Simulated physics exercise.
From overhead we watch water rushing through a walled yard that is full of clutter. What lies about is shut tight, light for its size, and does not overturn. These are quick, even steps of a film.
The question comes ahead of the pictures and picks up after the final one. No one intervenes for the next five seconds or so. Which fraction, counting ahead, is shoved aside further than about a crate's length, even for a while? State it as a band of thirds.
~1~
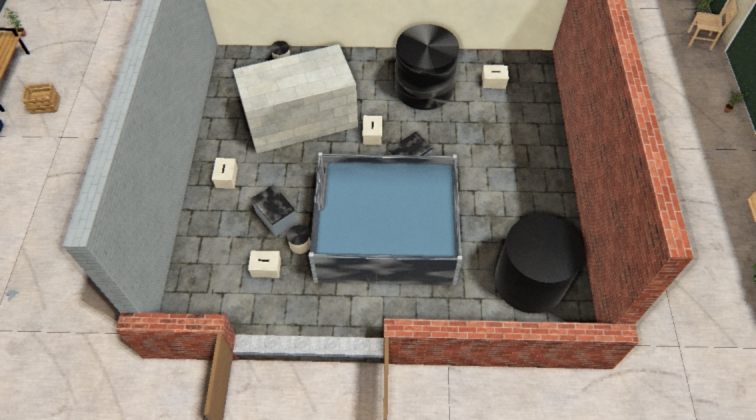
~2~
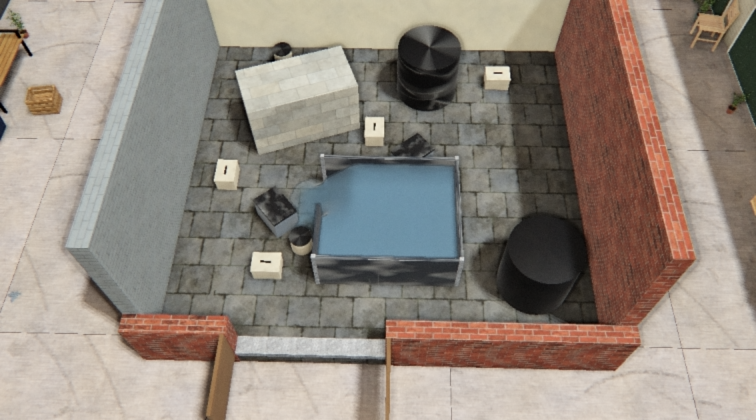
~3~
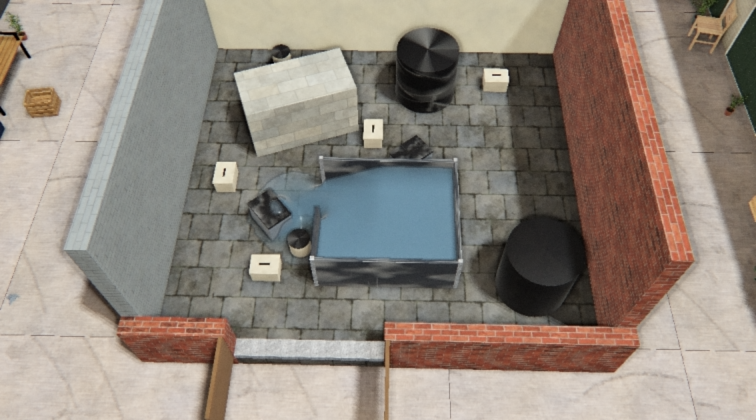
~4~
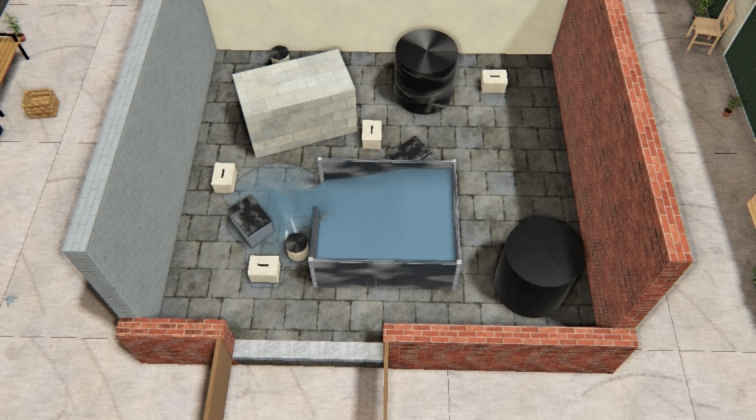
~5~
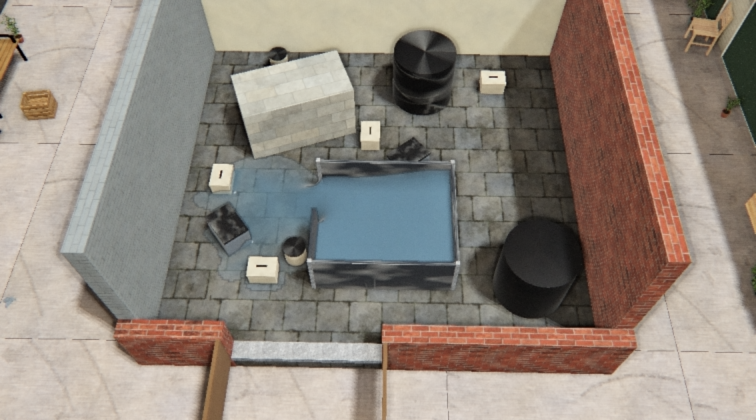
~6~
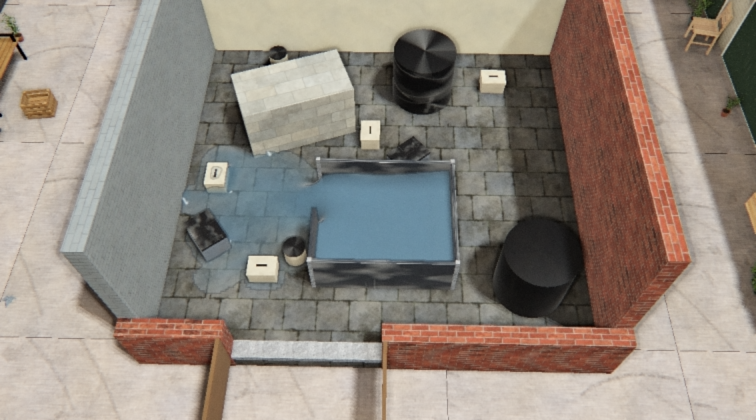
It falls in the band from one to two thirds.
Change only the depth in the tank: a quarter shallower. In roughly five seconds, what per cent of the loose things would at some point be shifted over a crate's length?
40 % or so.
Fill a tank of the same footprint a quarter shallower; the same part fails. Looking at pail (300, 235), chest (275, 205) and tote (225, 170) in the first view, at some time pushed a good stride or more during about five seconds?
In turn: Under that, that far or more, yes.
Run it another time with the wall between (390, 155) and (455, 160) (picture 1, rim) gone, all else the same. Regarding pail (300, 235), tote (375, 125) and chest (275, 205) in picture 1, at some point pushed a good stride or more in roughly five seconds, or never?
Object by object: Less than that, displaced that much, less than that.
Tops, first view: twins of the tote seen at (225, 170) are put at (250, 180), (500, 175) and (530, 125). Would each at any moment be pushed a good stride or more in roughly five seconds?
The first travels far, the second sits tight and the third sits tight.
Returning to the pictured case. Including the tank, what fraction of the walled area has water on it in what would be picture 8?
My estimate is about 25 per cent.
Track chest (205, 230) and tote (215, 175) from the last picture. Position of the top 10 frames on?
I'd say around (177, 303) for the first and around (195, 144) for the second.
A moment on, 1 of 8 are well off their spots; 0 afloat.
Next, 2 of 8 are well off their spots; 2 afloat.
Later, 3 of 8 are well off their spots; 1 afloat.
In the end, 4 of 8 are well off their spots, and 4 have been at some point; 3 afloat.
